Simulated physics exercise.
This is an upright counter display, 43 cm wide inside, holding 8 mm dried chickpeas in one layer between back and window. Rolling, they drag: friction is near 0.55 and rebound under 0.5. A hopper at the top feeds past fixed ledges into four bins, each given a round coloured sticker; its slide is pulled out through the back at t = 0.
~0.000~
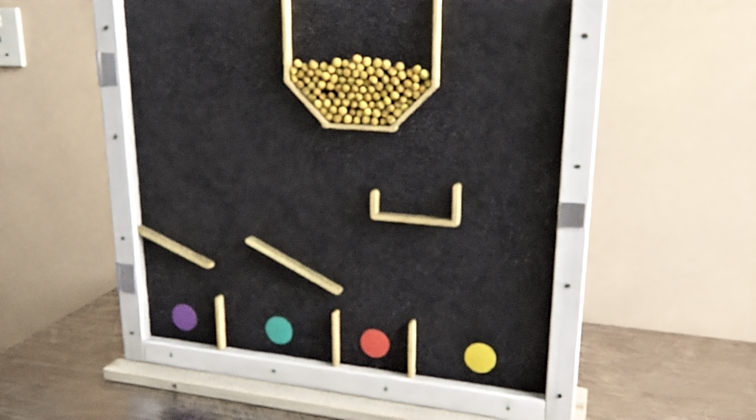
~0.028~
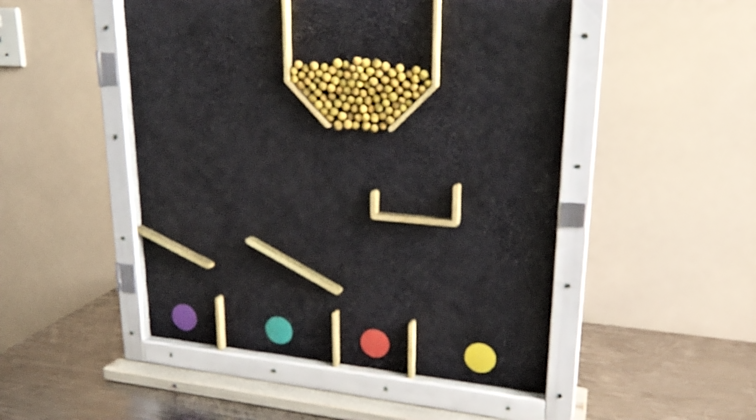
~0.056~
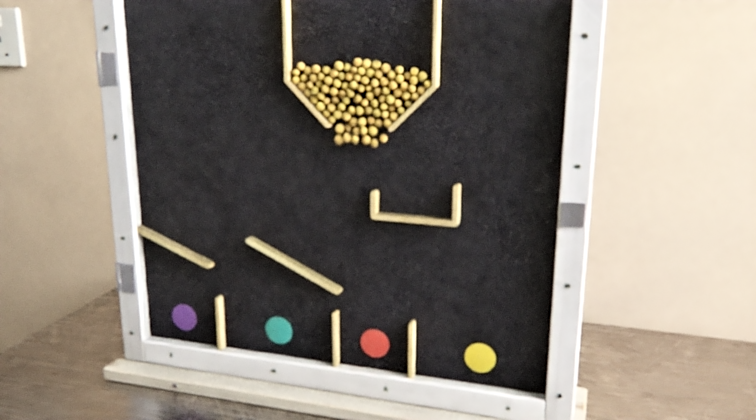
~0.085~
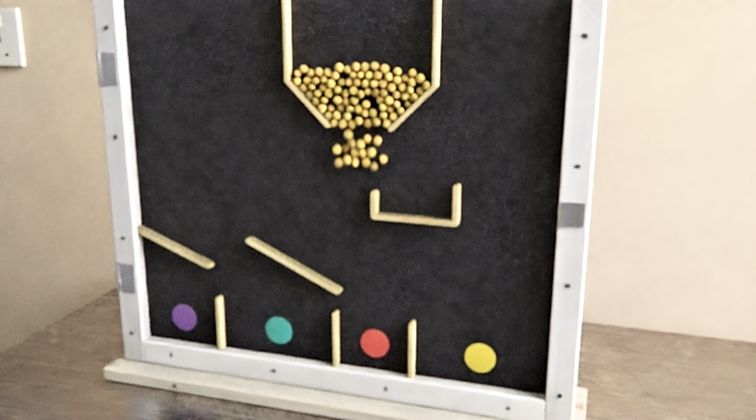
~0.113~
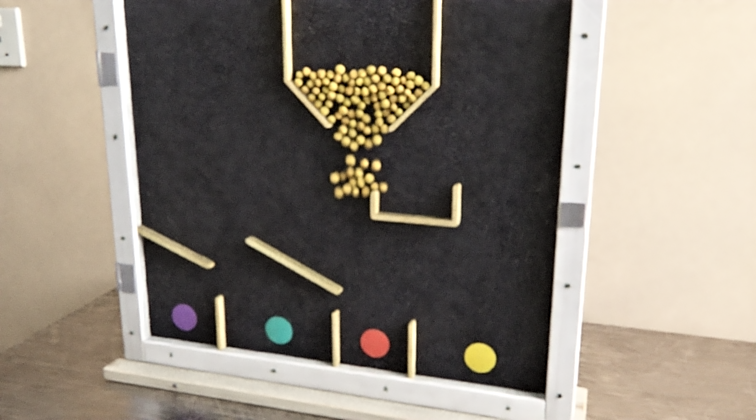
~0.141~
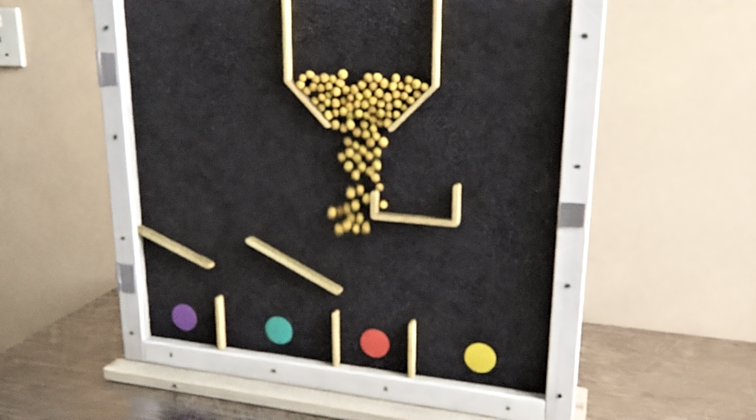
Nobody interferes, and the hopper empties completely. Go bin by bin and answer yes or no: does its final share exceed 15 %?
Red - yes; turquoise - no; yellow - no; purple - no.
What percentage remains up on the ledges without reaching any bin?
Roughly 15 per cent.
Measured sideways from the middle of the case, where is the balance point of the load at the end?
Offset: About 5 cm, right side.
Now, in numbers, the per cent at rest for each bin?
So, in percent: Red bin gets 80, turquoise bin gets 5, yellow bin gets 0, and purple bin gets 0.
After 0.24 s 70 % have left the hopper; down in the bins, red 10 %.
After 0.34 s 100 % have left the hopper; down in the bins, red 35 %.
After 0.55 s 100 % have left the hopper; down in the bins, red 70 %.
At rest by 1.5 s, red 80 %, turquoise 5 %, yellow 0 %, purple 0 %, left higher up 15 %.
